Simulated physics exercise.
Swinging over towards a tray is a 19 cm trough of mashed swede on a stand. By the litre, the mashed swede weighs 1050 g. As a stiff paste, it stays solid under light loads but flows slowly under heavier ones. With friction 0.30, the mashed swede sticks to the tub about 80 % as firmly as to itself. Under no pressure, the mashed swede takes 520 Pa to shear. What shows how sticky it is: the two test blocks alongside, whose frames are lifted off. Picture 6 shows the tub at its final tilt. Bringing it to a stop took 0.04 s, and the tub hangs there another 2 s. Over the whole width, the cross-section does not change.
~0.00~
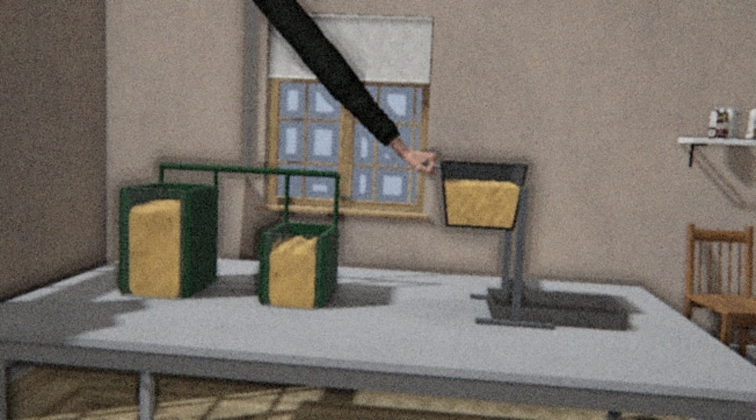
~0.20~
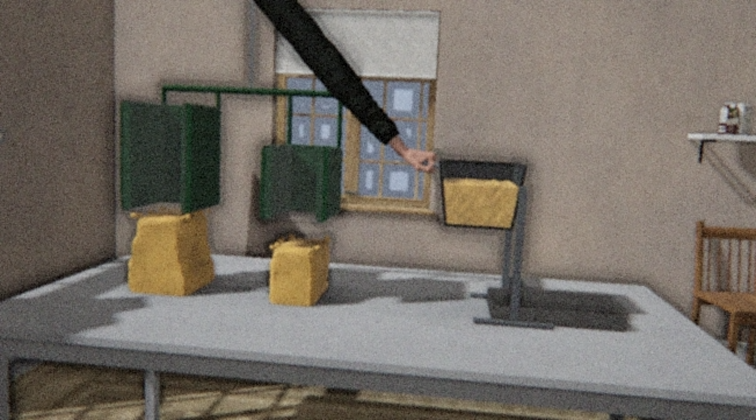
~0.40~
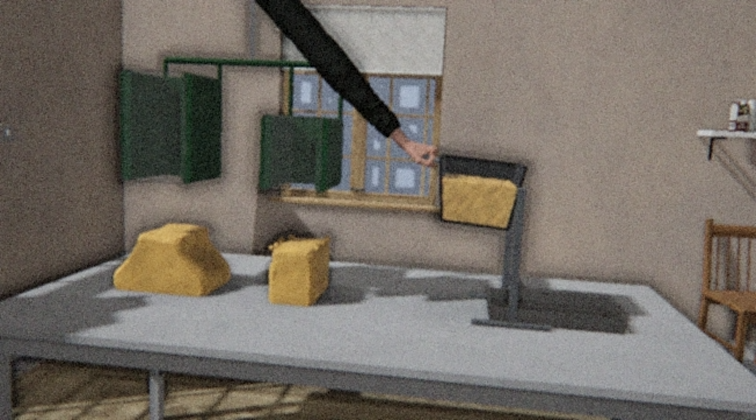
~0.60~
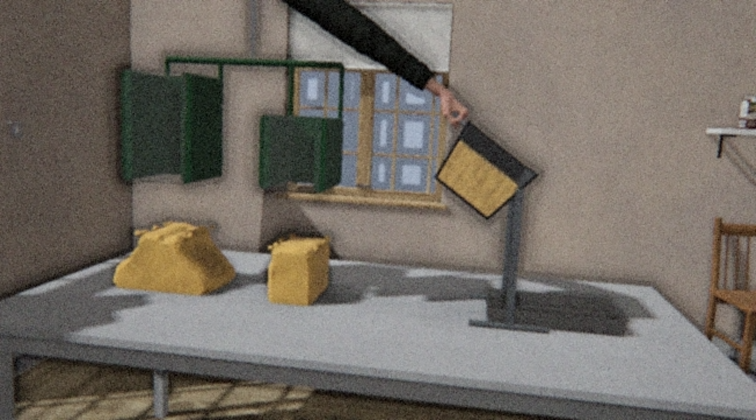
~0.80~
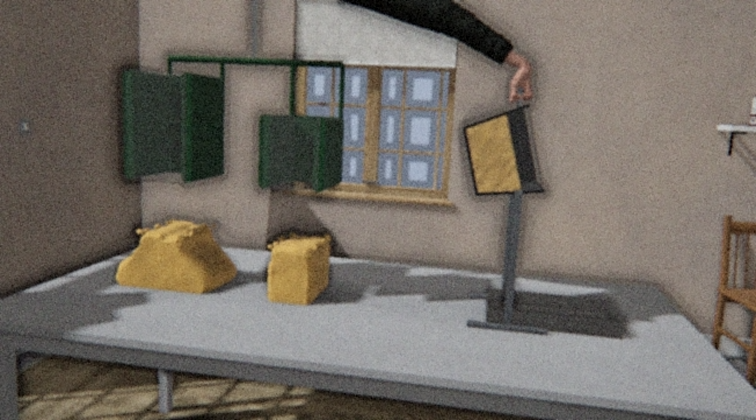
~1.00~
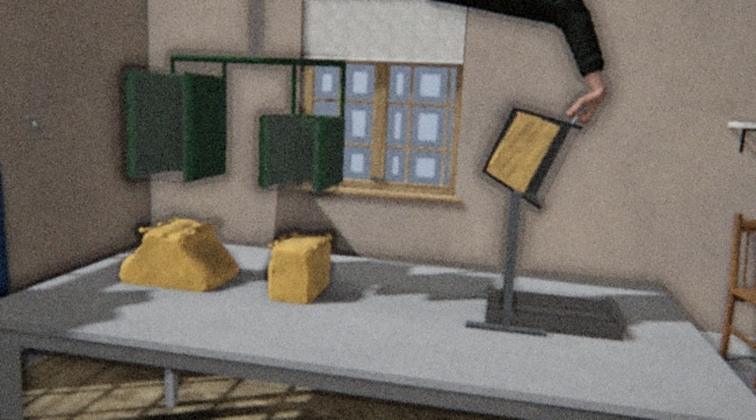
At the start, two green molds holding a yellow mash lift off a gray table, leaving two blocks, and the larger left one slumps into a low mound while the smaller barely sags. Then a black-sleeved hand swings a tub of the same mash over to the right on its stand, and the mash stays inside.
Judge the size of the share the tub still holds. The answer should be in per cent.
Some 0 per cent.
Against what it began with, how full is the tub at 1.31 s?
Near 0 %.
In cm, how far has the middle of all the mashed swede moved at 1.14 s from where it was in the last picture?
Something like 8 cm, I'd say.
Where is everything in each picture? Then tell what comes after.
The first frame shows handle-side rim at (444, 162), tilt 0 degrees; highest point of the mashed swede at (455, 184); test blocks 30 cm, 19 cm high (left to right).
The second frame shows handle-side rim at (442, 162), tilt 0 degrees; highest point of the mashed swede at (454, 183); test blocks 26 cm, 19 cm high (left to right).
The third frame shows handle-side rim at (443, 157), tilt 4 degrees; highest point of the mashed swede at (448, 179); test blocks 20 cm, 18 cm high (left to right).
The fourth frame shows handle-side rim at (471, 122), tilt 35 degrees; highest point of the mashed swede at (462, 144); test blocks 19 cm, 18 cm high (left to right).
The fifth frame shows handle-side rim at (529, 107), tilt 75 degrees; highest point of the mashed swede at (503, 117); test blocks 19 cm, 18 cm high (left to right).
The sixth frame shows handle-side rim at (581, 130), tilt 111 degrees; highest point of the mashed swede at (524, 114); test blocks 19 cm, 18 cm high (left to right).
By 1.14 s, the tub is at 111 degrees and holds 86 %.
By 1.31 s, the tub is at 111 degrees and holds 0 %.
By 1.48 s, the tub is at 111 degrees and holds 0 %.
By 1.65 s, the tub is at 111 degrees and holds 0 %.
By 3.00 s, at the end, the tub is at 111 degrees and holds 0 %.
